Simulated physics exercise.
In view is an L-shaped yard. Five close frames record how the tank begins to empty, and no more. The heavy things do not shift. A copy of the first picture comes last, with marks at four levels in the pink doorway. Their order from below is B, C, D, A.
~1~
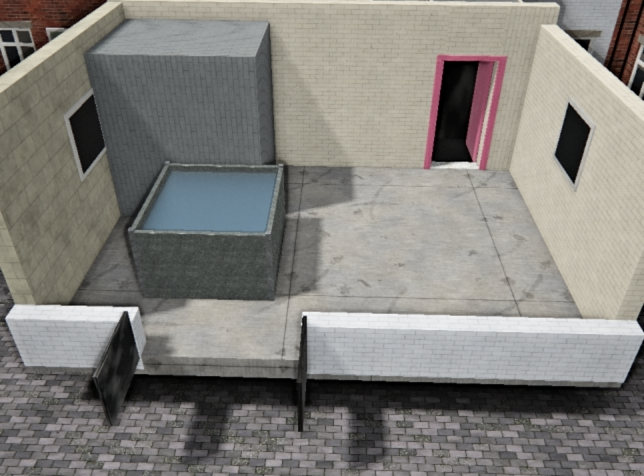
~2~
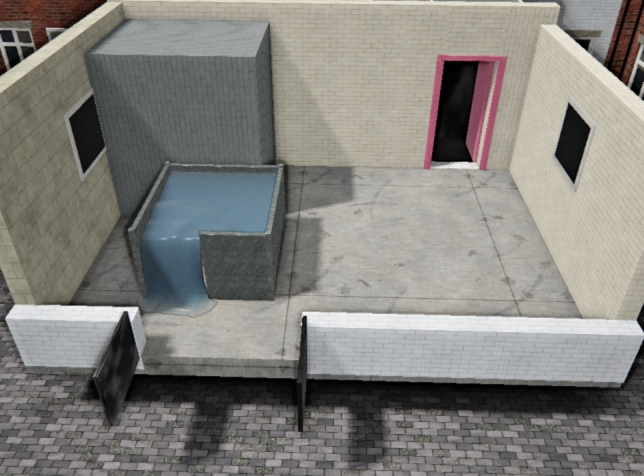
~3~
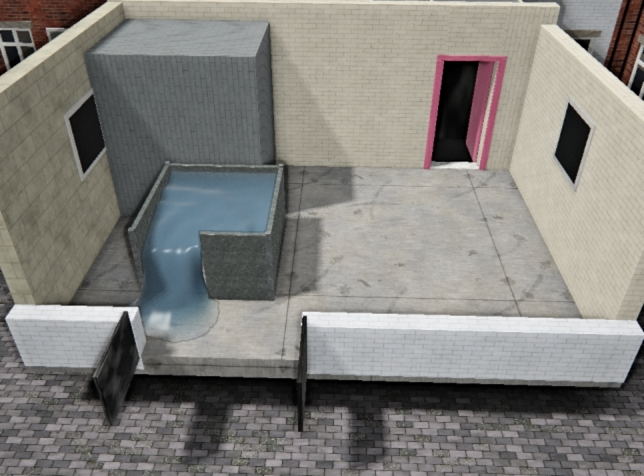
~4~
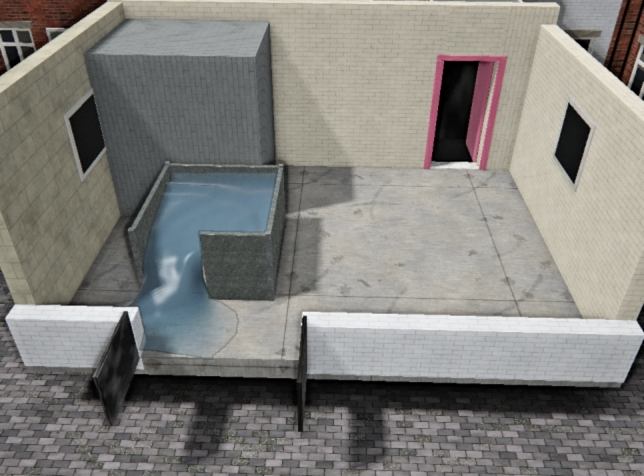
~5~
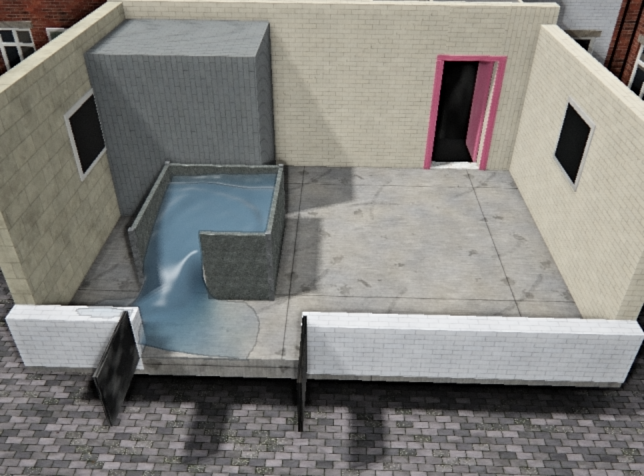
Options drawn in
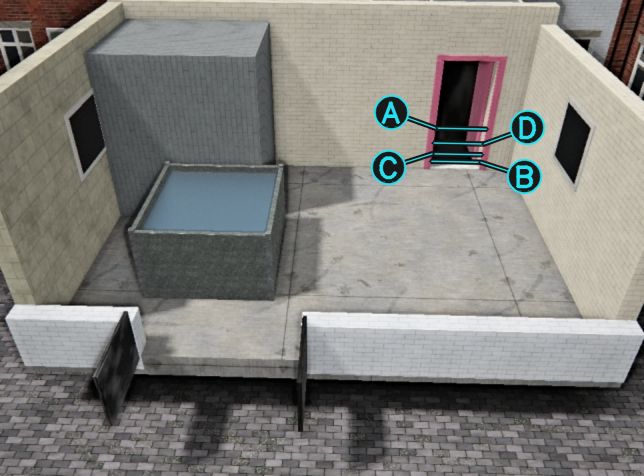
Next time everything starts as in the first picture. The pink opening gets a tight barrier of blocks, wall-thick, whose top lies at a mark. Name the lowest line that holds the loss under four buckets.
The answer is height B.
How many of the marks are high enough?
All of the four.
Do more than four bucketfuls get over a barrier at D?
No, not at all.
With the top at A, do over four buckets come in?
No, that is safe.
On the marked copy, A at (461, 128); B at (455, 161); C at (457, 154); D at (458, 143); from the bottom up B, C, D, A.
For height A, nothing gets over.
For height B, nothing gets over.
For height C, nothing gets over.
For height D, nothing gets over.
